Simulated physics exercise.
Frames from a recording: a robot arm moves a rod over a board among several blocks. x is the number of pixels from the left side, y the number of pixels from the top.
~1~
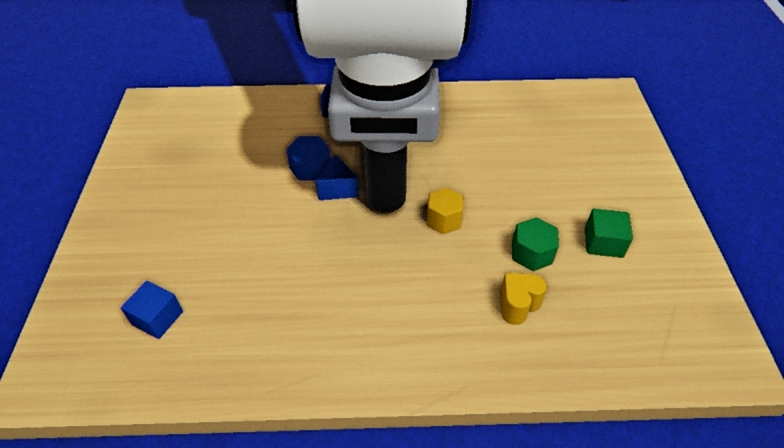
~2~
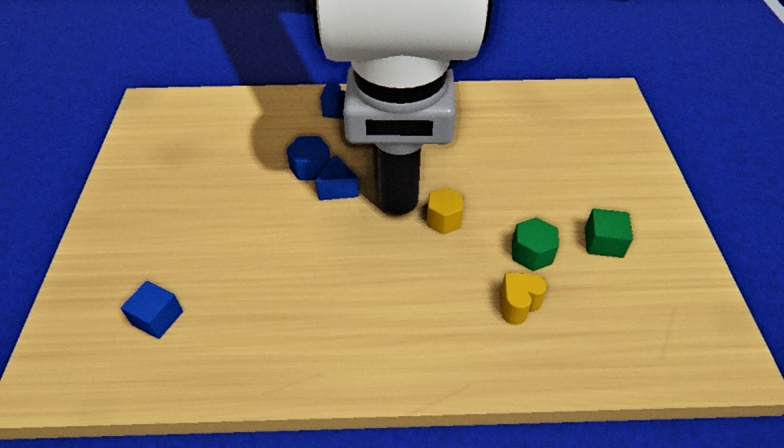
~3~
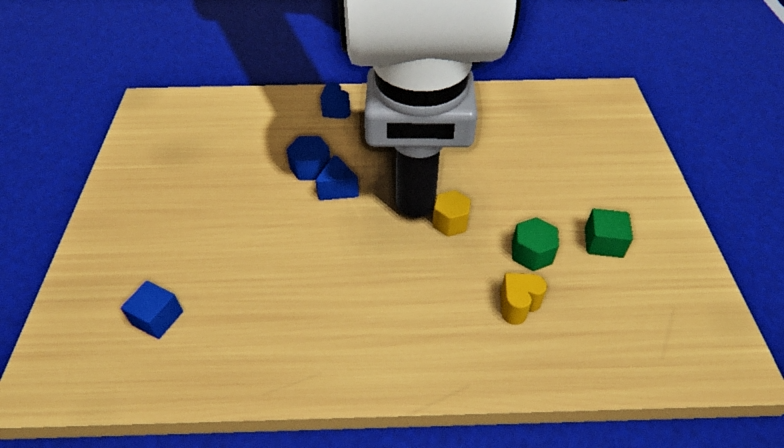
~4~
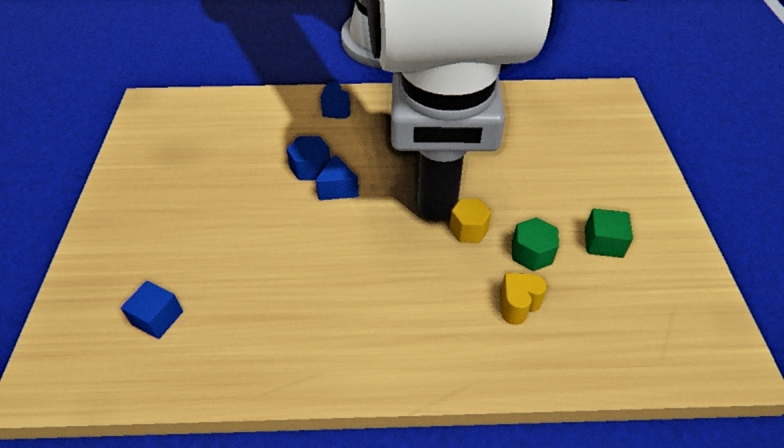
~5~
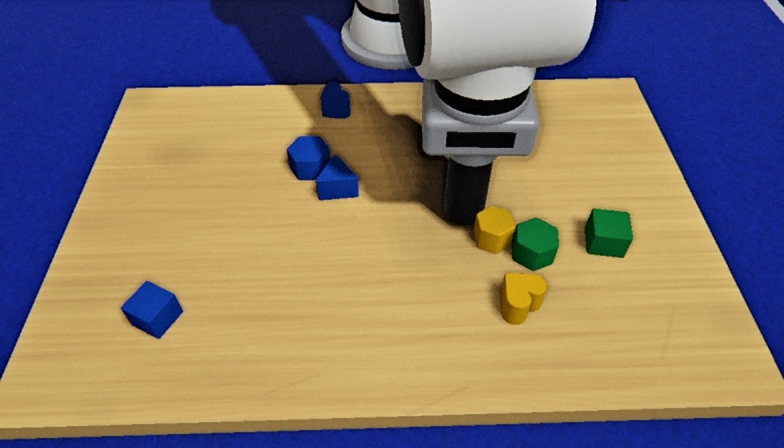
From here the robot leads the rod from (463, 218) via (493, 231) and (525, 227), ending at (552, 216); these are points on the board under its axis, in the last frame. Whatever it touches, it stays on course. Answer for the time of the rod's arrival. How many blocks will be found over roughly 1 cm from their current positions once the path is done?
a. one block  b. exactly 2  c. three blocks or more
I'll go with b - exactly 2.
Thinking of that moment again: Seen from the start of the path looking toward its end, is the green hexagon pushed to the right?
I believe so.
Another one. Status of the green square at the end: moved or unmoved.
It is still on its spot.
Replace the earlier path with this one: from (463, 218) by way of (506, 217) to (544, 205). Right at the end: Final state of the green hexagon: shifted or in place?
Put simply, it goes somewhere else.
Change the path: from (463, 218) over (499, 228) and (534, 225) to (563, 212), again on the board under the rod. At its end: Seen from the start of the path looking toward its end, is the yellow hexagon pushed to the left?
Final answer: No.
The first path, step by step. Halfway along, rod at (512, 224); yellow hexagon at (540, 241), turned 35° clockwise; green hexagon at (582, 252), turned 30° anticlockwise.
At the end, rod at (555, 209); yellow hexagon at (541, 241), turned 40° clockwise; green hexagon at (583, 253), turned 35° anticlockwise; green square unmoved.
